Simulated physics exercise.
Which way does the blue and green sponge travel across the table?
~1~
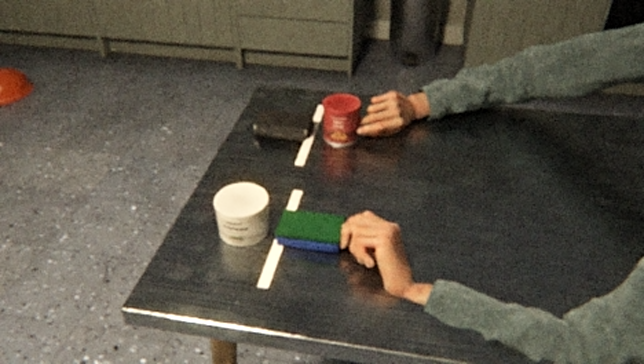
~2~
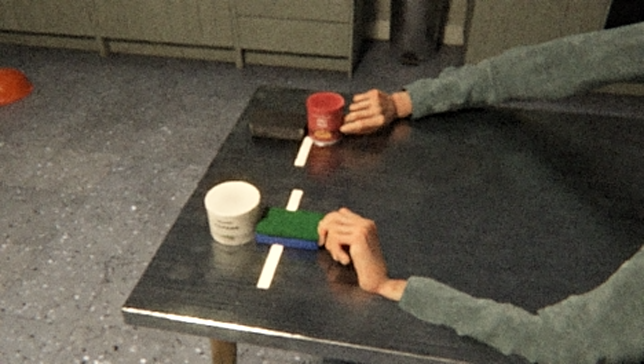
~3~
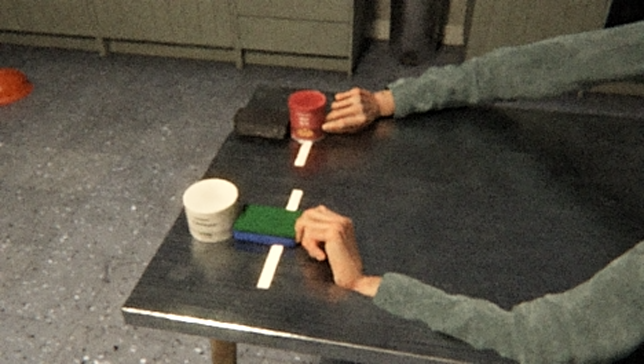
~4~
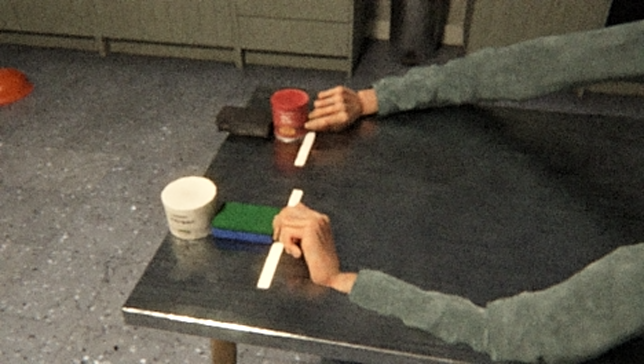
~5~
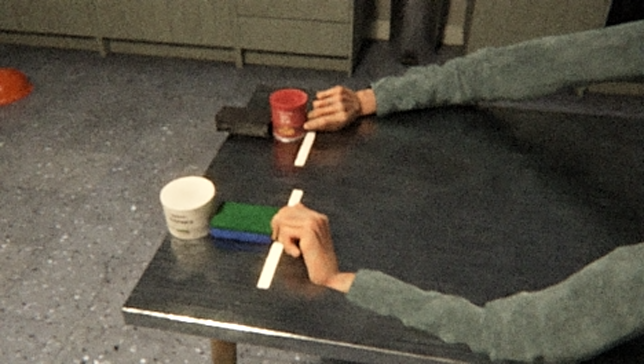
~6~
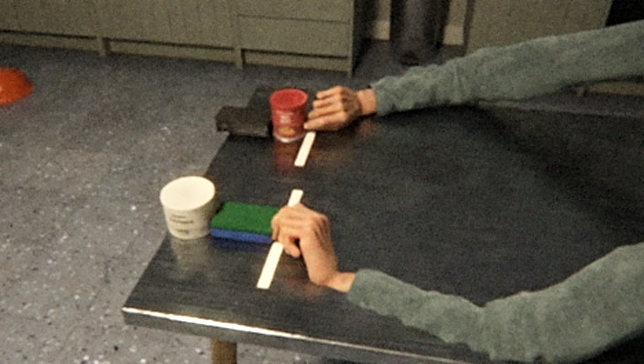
The sponge moves to the left, pushed along by the nearer hand.
